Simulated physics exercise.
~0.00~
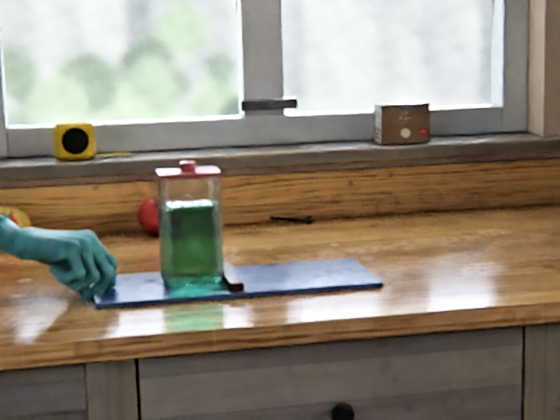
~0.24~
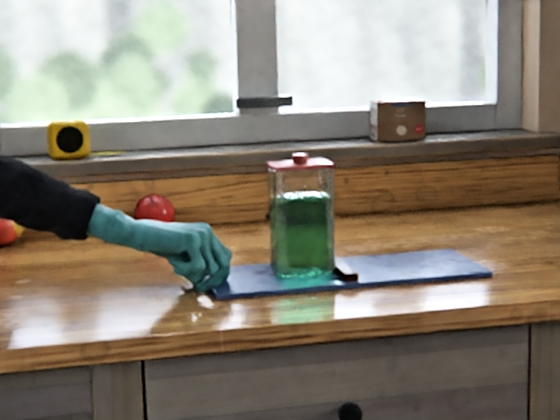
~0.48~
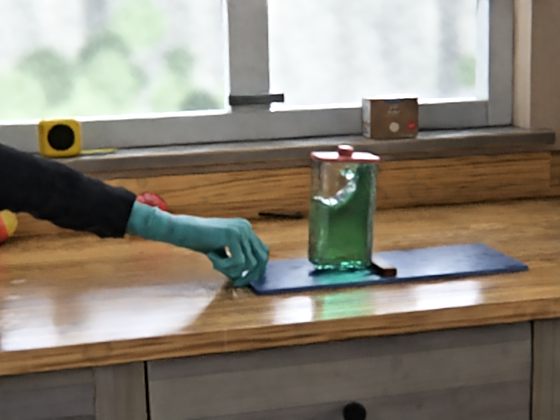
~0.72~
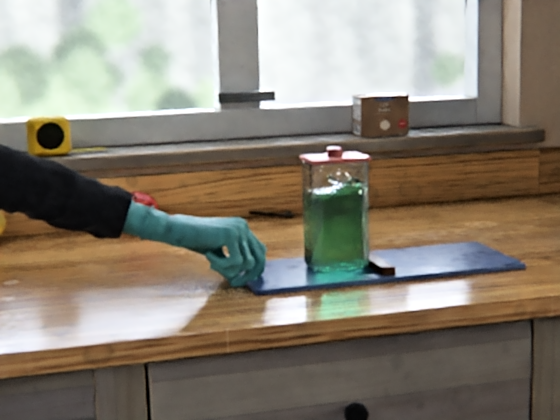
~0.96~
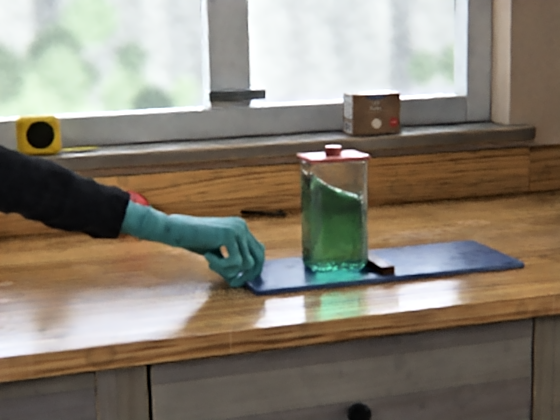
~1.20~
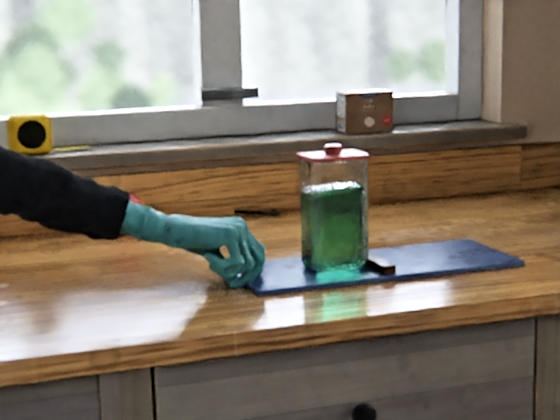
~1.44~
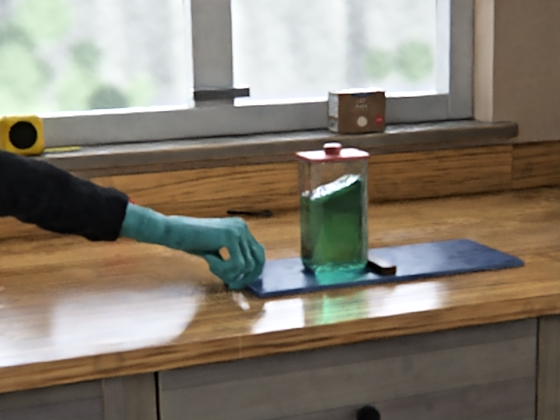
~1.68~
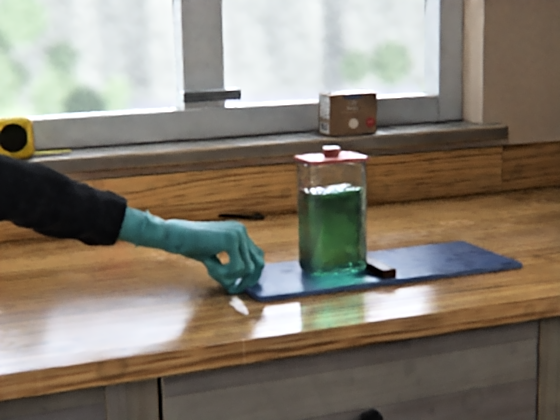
In the video, a teal-gloved hand slides a blue board carrying a square bottle of green liquid rightward along a wooden counter, then stops; the bottle tips slightly and settles upright while the liquid sloshes, and it remains standing as the hand stays at the board's edge.
